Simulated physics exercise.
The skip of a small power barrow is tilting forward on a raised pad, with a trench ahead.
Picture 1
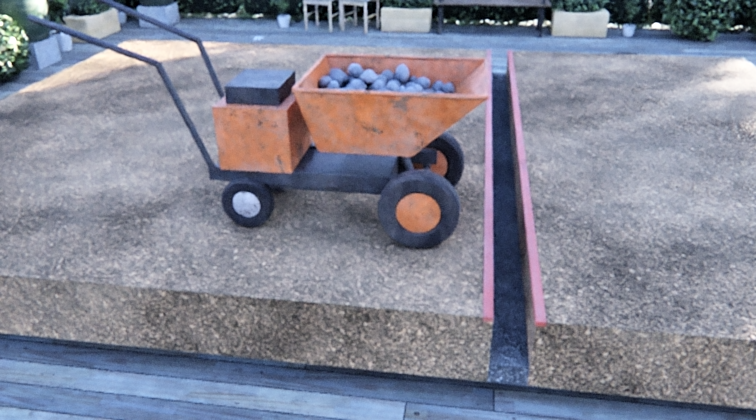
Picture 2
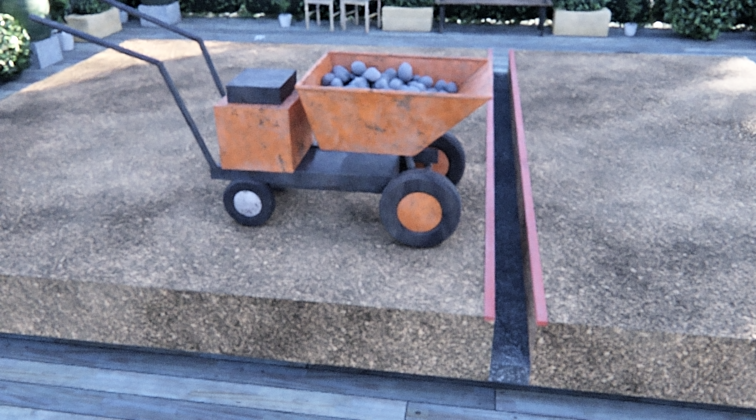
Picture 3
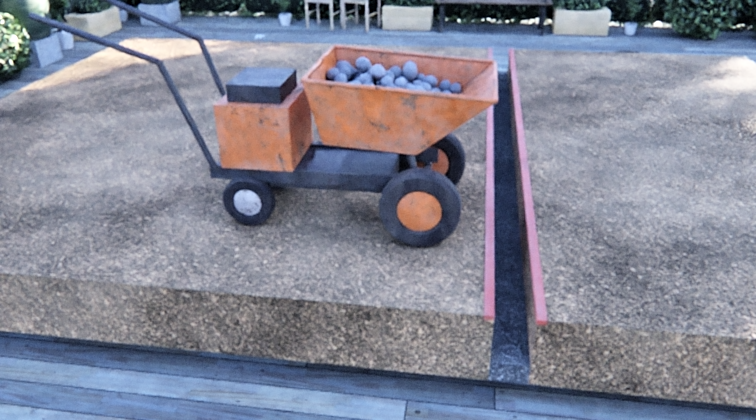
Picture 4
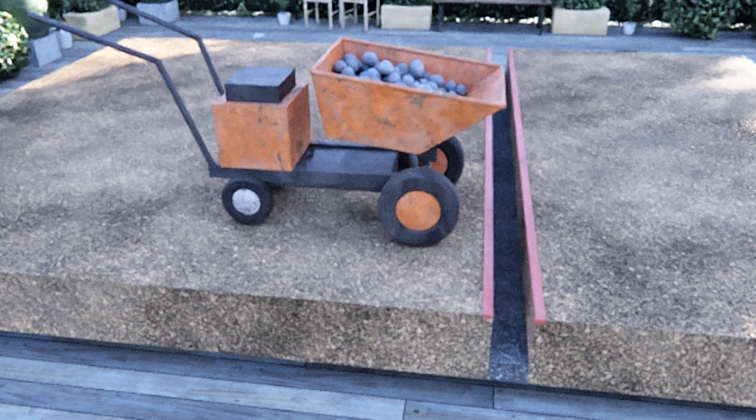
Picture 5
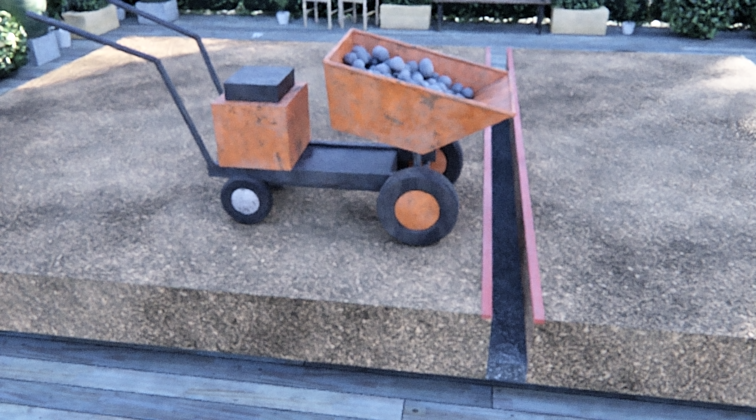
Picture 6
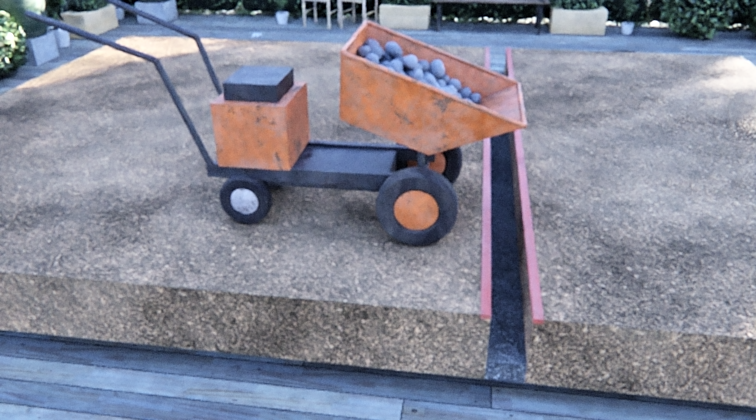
The clip opens on an orange power barrow standing still on a raised gravelly pad, its skip level and loaded with round grey cobbles, beside a narrow dark trench edged in red. The skip then rises at the back and tilts forward to the right, its lip moving out over the trench.
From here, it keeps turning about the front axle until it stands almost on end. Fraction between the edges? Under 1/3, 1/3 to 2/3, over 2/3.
Under 1/3.
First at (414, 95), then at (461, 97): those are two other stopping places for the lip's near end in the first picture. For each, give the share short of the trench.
About 0 per cent first, about 0 per cent second.
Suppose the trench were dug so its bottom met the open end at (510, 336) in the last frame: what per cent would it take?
The share would be around 0 per cent.
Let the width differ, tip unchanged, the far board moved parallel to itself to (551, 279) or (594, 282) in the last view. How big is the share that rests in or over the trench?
About 0 and 70 per cent.
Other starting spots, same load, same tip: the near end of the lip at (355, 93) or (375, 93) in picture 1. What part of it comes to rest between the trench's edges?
Result: 30 in a hundred, then 50 in a hundred.
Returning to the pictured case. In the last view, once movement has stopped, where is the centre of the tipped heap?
I'd mark it at roughly (593, 221).
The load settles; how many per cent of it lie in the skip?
Roughly 25 per cent.
Shortly afterwards, skip tipped steeply; the whole lot in the skip.
Next, skip tipped right over; near two thirds in the skip; near a third beyond it; only a few falling.
Some moments later, skip tipped right over; near a quarter in the skip; the bulk beyond it.
In the end, skip tipped right over; near a quarter in the skip; none at all in or heaped over the trench; the bulk beyond it.
